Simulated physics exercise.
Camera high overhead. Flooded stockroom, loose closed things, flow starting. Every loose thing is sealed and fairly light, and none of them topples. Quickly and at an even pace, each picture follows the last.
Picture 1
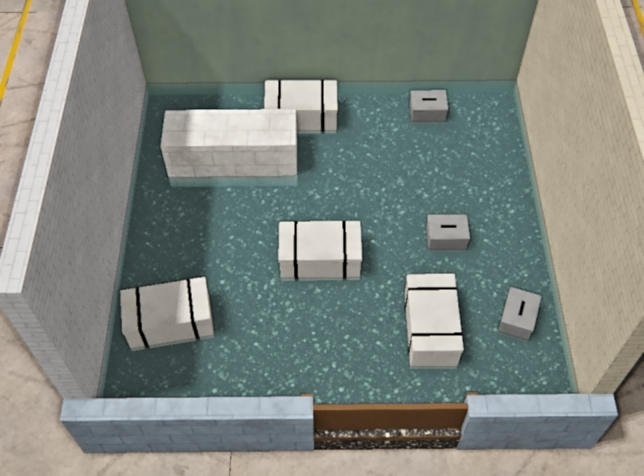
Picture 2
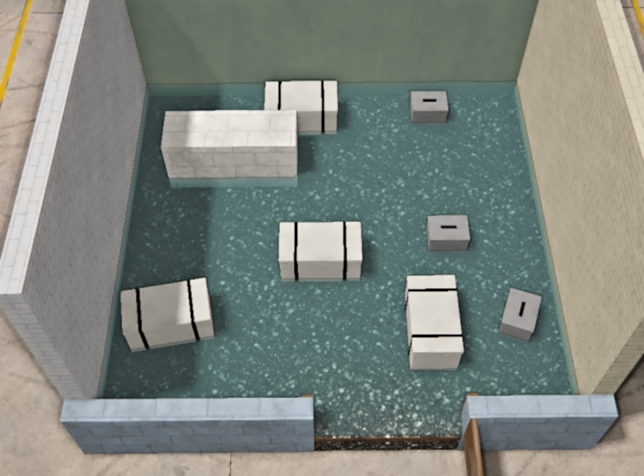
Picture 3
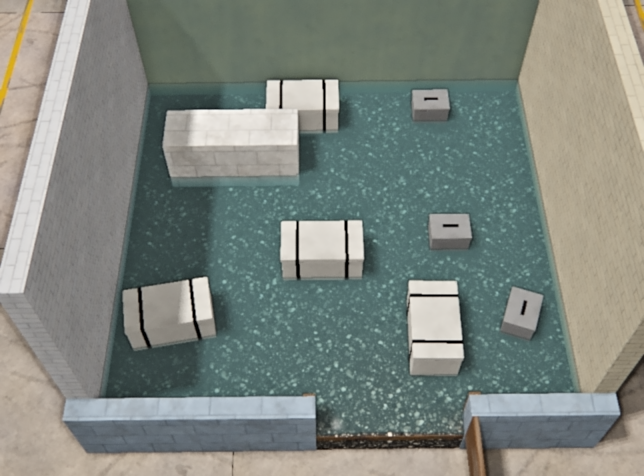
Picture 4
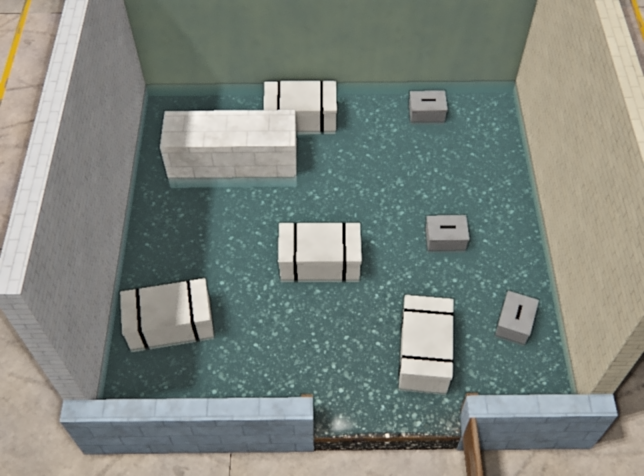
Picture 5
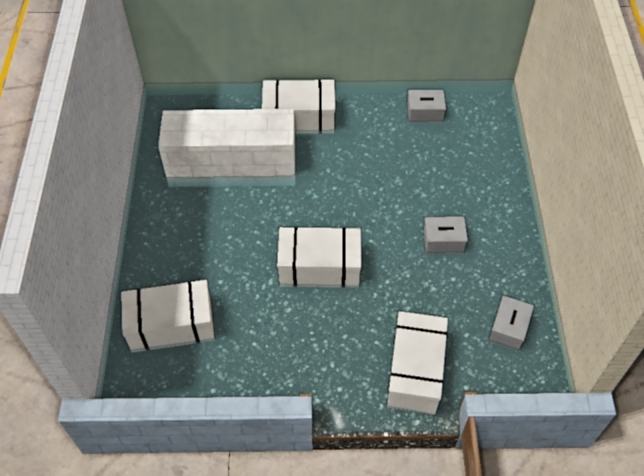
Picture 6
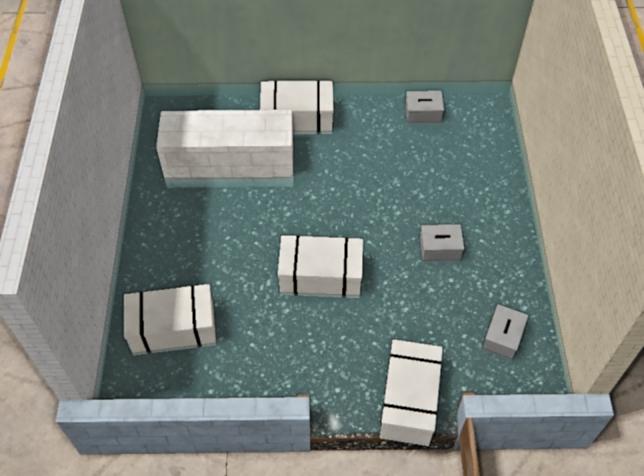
White black-banded box drifting toward the gap in the front wall of a flooded room after its brown gate swings open.
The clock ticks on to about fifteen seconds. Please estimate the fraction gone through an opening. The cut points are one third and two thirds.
I expect the portion to fall at two thirds or beyond.
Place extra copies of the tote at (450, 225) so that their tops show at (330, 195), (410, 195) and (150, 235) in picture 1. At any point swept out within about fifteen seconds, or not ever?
In order, the first is escaping, the second escaping, the third never leaving.
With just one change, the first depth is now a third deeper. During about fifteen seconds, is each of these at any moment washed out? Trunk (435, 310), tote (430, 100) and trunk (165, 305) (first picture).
In that order: Washed out, inside, washed out.
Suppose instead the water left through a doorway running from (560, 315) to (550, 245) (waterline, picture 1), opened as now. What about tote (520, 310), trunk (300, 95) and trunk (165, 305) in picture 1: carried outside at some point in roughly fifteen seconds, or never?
The three come to escape, no escape and no escape, in that order.
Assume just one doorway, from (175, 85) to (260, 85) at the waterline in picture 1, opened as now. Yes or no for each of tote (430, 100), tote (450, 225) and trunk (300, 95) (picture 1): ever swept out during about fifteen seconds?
First lost, second trapped, third lost.
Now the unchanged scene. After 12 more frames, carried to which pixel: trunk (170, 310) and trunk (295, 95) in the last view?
Near (214, 349) and (335, 126).
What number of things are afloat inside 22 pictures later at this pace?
So that is 3.
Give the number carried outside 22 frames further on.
4.
A moment on, 1 of 7 are out; 6 afloat.
Next, 3 of 7 are out; 4 afloat.
Later, 4 of 7 are out; 3 afloat.
In the end, 5 of 7 are out; 2 afloat.
